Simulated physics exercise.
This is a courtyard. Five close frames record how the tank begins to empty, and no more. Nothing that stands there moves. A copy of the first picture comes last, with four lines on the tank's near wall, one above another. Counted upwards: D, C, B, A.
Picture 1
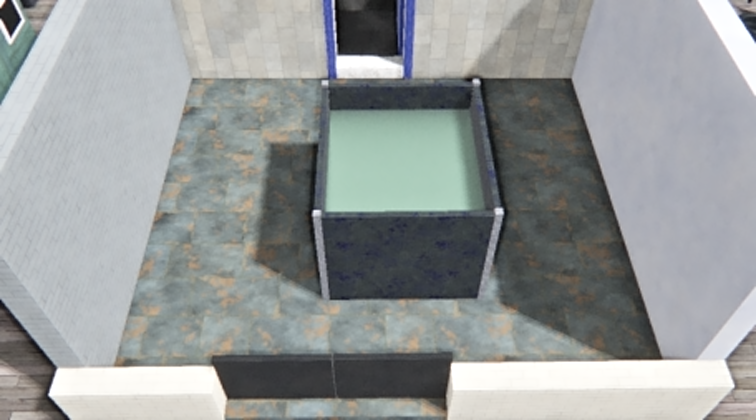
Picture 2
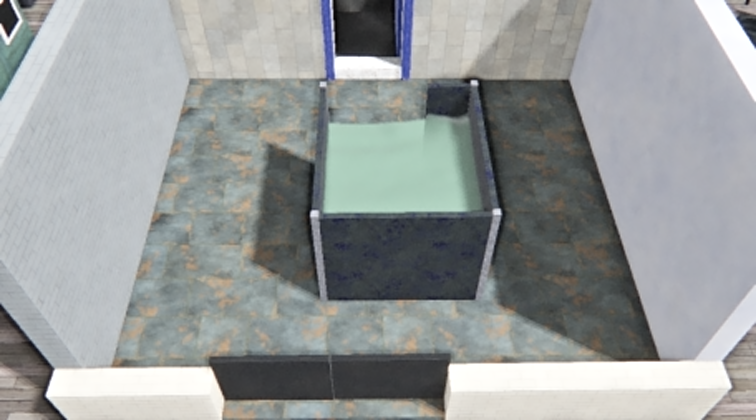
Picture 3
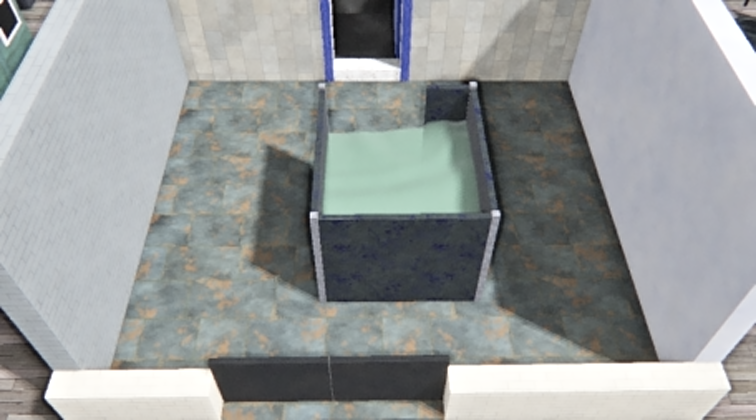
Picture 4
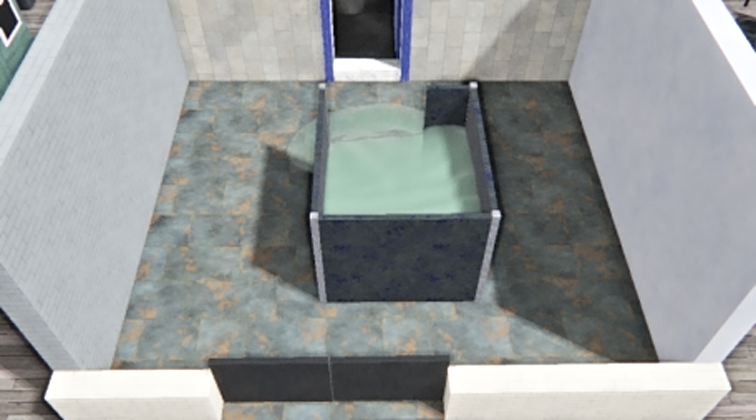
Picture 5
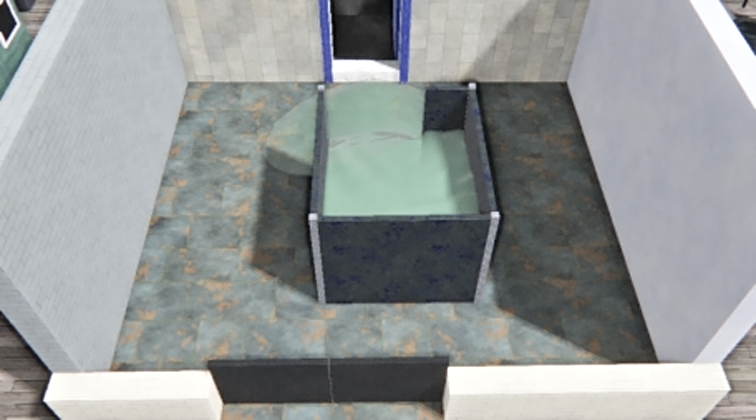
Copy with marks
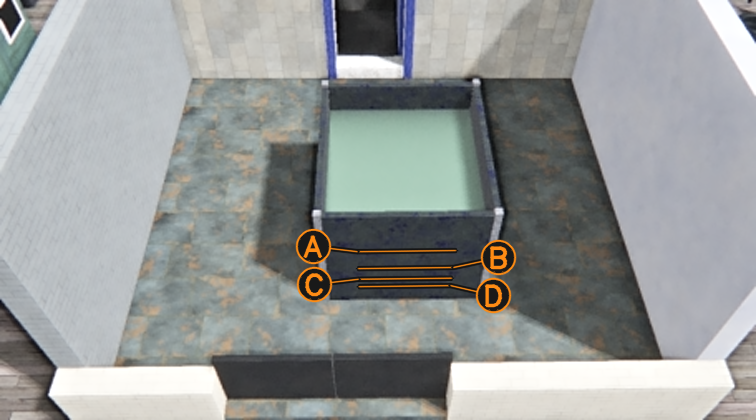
Pale green water pours out the open back of a dark tank and spreads leftward across the courtyard.
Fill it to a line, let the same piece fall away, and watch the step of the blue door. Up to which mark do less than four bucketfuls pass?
The limit is C.
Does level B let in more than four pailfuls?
Yes.
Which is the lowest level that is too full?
The answer is B.
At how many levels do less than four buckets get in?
Two.
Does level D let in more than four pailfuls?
No, not at all.
In orange, A at (406, 251); B at (405, 268); C at (405, 278); D at (404, 286); from the bottom up D, C, B, A.
If A is chosen, dozens of bucketfuls pour in.
If B is chosen, about 10 bucketfuls get in.
If C is chosen, a bucket or two gets in.
If D is chosen, nothing gets over.
